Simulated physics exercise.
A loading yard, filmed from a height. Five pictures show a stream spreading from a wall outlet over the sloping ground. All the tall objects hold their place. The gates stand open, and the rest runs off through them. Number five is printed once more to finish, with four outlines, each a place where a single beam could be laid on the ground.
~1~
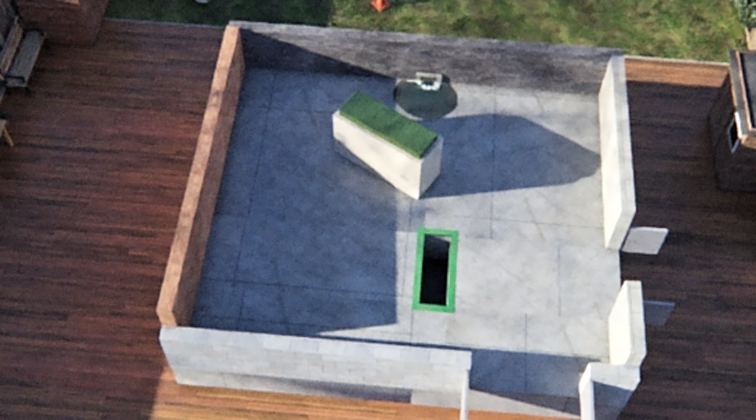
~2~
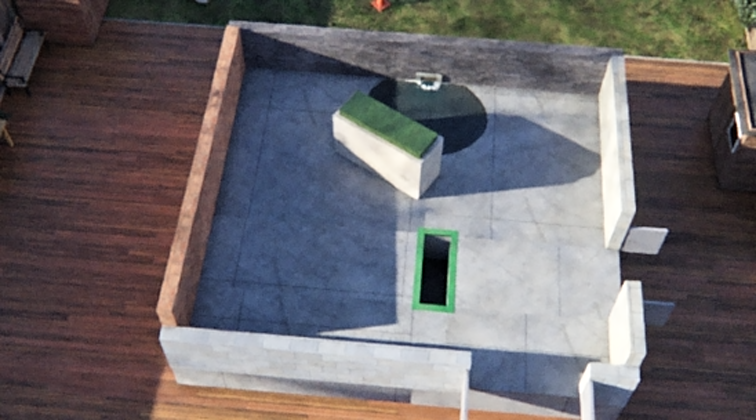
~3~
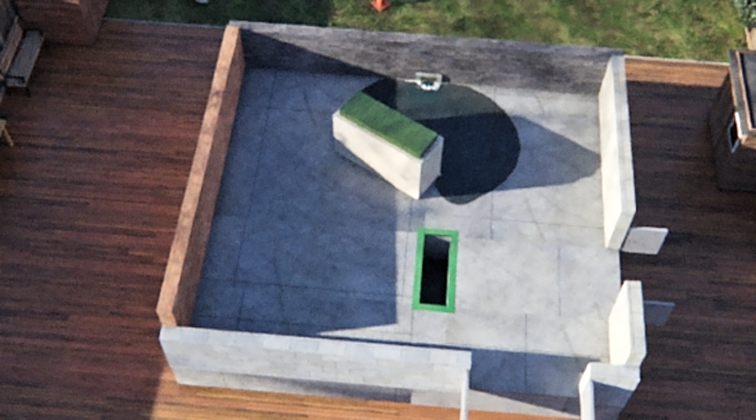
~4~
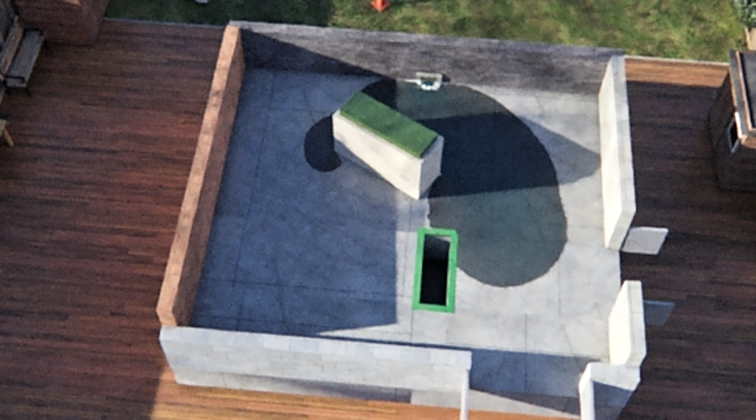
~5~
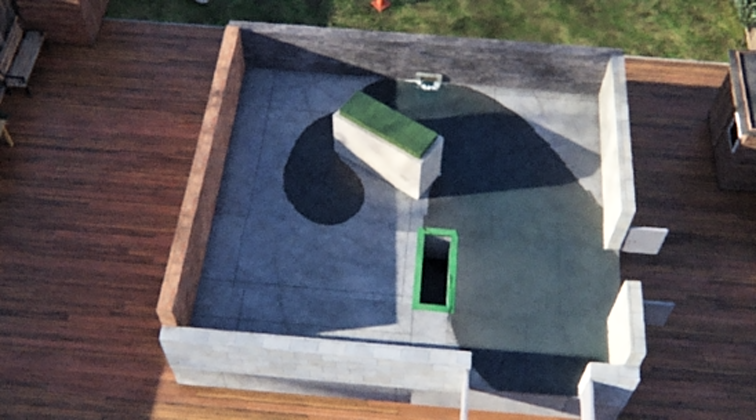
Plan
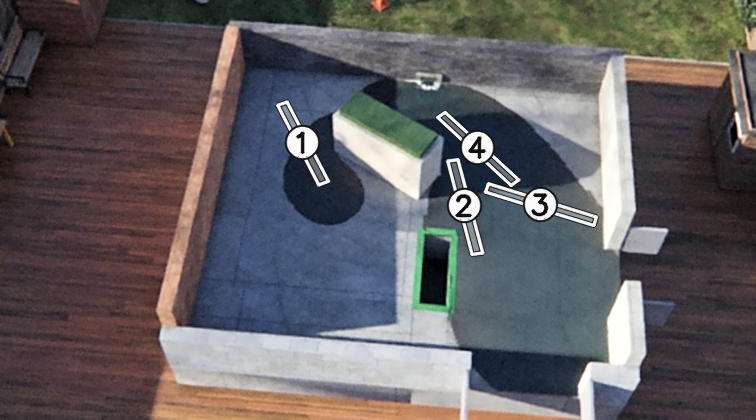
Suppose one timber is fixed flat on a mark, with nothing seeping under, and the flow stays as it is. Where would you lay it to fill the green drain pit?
It is 2.
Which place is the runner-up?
That is place 3.
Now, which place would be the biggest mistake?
Place 4.
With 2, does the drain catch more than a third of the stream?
No, it does not.
On the marked copy, 1 from (282, 103) to (323, 183); 2 from (452, 160) to (477, 253); 3 from (487, 187) to (595, 221); 4 from (441, 114) to (514, 182).
If 1 is chosen, about 9 % of the stream goes into the green drain pit, about 90 % out by the gates.
If 2 is chosen, about 21 % of the stream goes into the green drain pit, about 78 % out by the gates.
If 3 is chosen, about 14 % of the stream goes into the green drain pit, about 81 % out by the gates.
If 4 is chosen, about 6 % of the stream goes into the green drain pit, about 93 % out by the gates.
